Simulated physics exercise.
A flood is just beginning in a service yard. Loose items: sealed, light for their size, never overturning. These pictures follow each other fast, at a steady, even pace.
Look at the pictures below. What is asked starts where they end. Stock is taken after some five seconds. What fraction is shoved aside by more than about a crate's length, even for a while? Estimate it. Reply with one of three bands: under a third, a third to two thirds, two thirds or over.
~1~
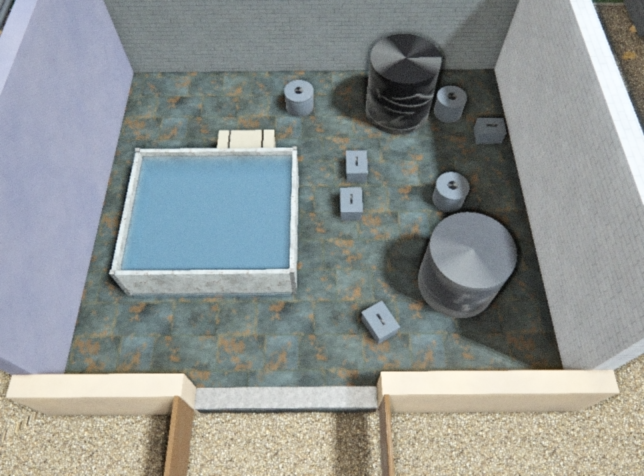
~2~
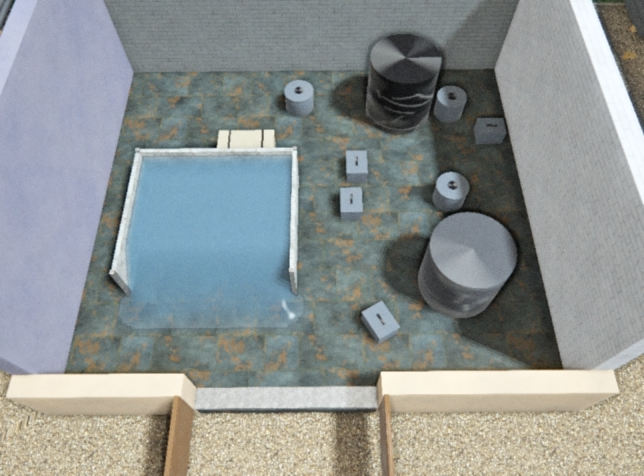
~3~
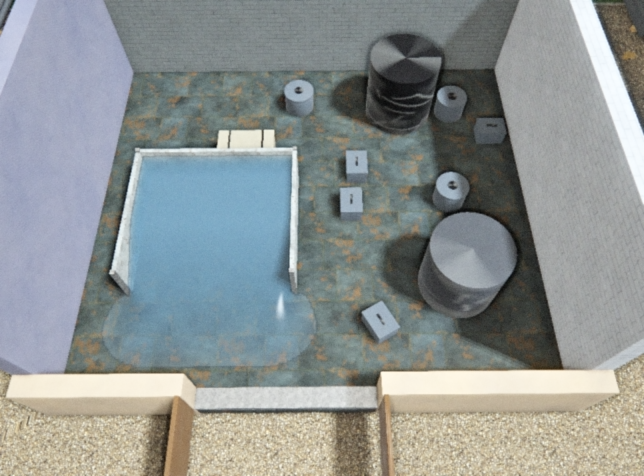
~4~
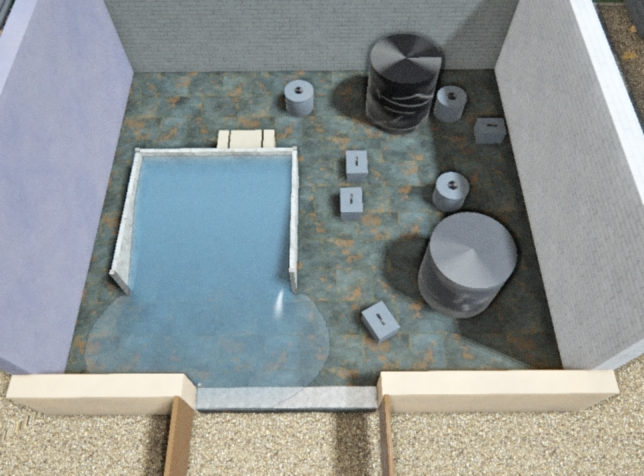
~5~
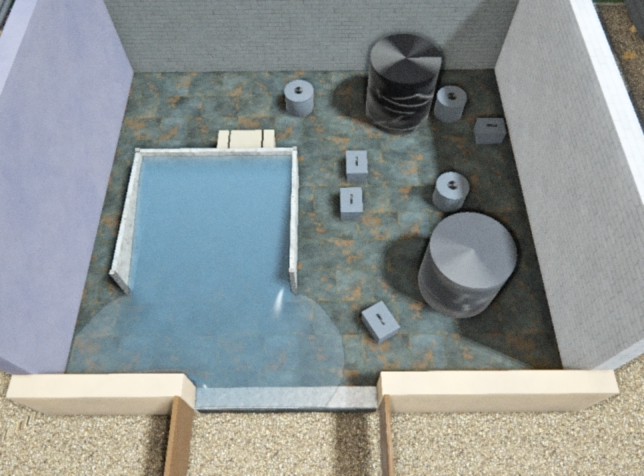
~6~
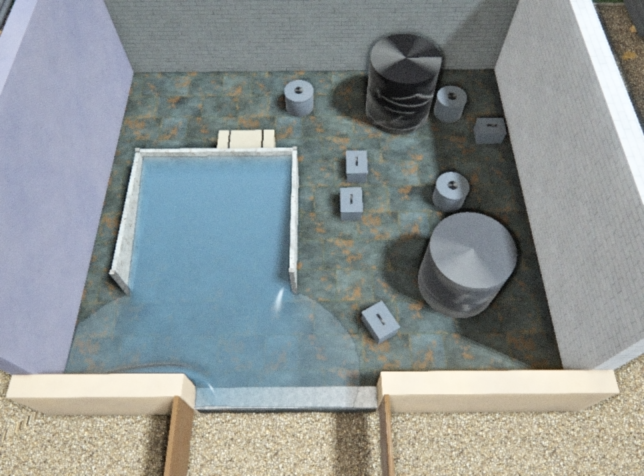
Under a third.
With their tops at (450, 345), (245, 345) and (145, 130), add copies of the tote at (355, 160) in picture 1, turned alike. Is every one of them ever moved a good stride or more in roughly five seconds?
Stays put, shoved clear, shoved clear.
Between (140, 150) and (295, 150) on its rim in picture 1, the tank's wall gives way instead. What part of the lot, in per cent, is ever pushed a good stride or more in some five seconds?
I'd guess close to 60 percent.
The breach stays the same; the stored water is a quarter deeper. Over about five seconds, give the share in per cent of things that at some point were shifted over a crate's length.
I'd put it near 0 percent.
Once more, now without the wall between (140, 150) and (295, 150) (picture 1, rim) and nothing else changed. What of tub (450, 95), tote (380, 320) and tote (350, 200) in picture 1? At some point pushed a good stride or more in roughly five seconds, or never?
Listed in turn, never travels that far, never travels that far, never travels that far.
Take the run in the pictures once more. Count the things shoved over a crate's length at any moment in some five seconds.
The total is 0.
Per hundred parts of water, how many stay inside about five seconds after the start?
Near 52 in a hundred.
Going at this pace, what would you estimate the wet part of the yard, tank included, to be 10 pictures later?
Roughly 35 %.
A moment on, 0 of 8 are well off their spots; 0 afloat.
Next, 0 of 8 are well off their spots; 0 afloat.
Later, 0 of 8 are well off their spots; 0 afloat.
In the end, 0 of 8 are well off their spots, and 0 have been at some point; 0 afloat.
